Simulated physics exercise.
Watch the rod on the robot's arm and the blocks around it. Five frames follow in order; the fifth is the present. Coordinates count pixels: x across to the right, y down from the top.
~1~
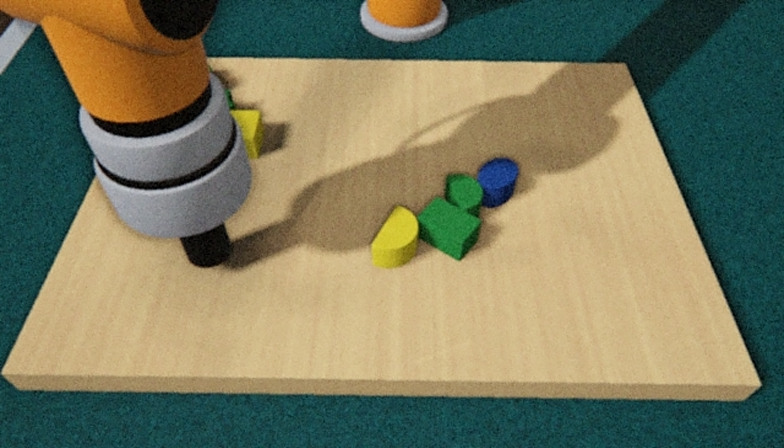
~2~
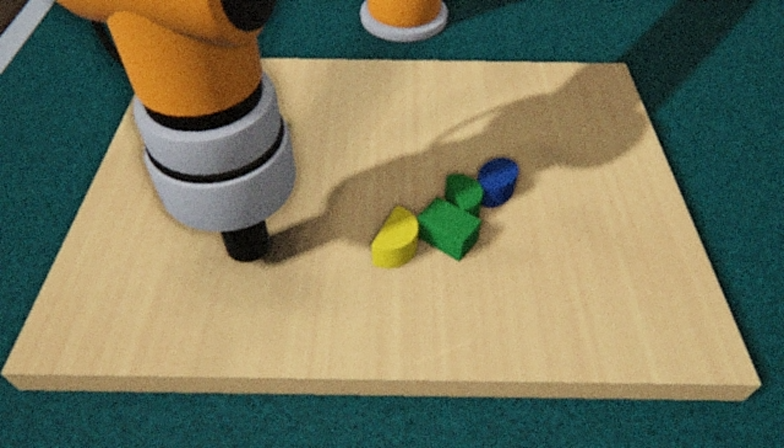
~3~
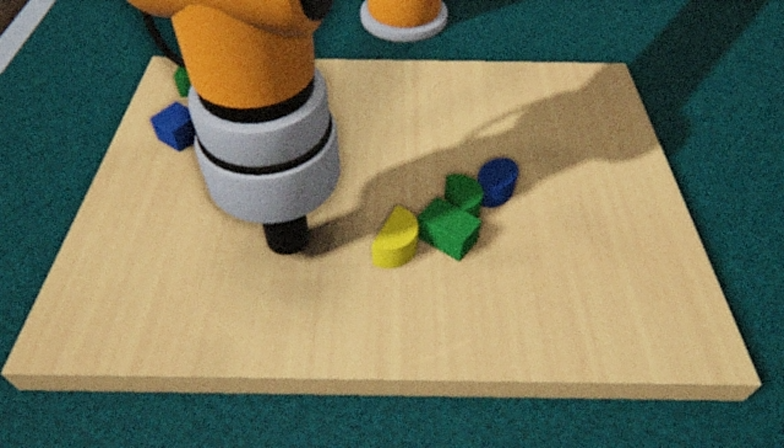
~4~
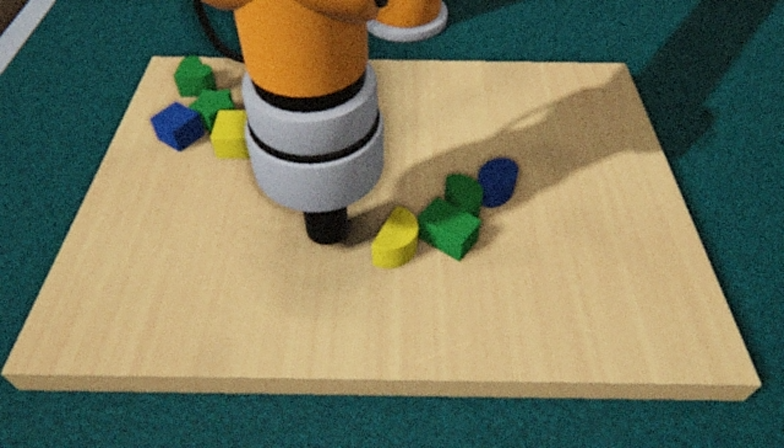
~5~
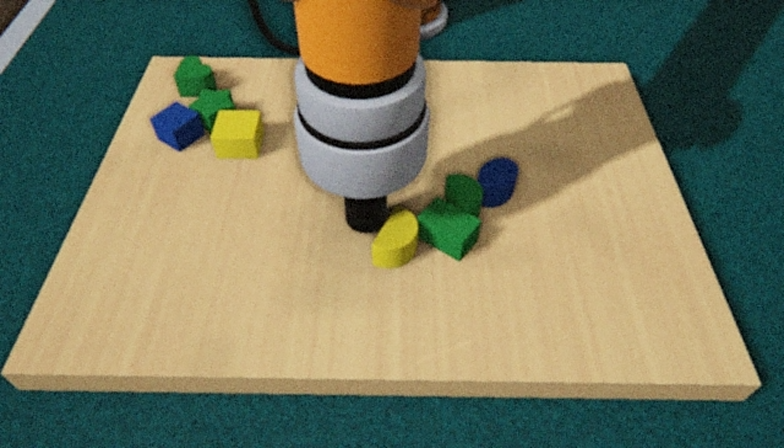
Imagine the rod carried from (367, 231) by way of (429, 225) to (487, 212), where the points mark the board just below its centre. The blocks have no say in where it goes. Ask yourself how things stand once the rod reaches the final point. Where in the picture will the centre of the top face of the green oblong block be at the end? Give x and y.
My prediction: (501, 229).
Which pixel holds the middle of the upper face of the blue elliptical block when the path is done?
The answer is (531, 154).
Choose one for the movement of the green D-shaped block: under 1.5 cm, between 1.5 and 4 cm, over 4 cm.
Range: Over 4 cm.
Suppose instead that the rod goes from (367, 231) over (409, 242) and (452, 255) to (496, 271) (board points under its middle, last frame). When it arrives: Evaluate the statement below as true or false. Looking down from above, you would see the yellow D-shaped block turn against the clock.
That claim is false.
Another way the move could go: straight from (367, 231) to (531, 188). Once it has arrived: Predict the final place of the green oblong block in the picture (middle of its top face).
My prediction: (475, 223).
On the path given first. One third of the way, rod (409, 215); yellow D-shaped block (417, 236), turned 40° clockwise; green oblong block (472, 224), turned 25° anticlockwise.
Two thirds of the way, rod (451, 208); yellow D-shaped block (418, 237), turned 50° clockwise; green oblong block (489, 228); green D-shaped block (476, 186), turned 25° anticlockwise; blue elliptical block (505, 167).
At the end, rod (490, 199); yellow D-shaped block (418, 237), turned 50° clockwise; green oblong block (501, 229), turned 30° clockwise; green D-shaped block (515, 177), turned 20° anticlockwise; blue elliptical block (531, 154), turned 35° anticlockwise.
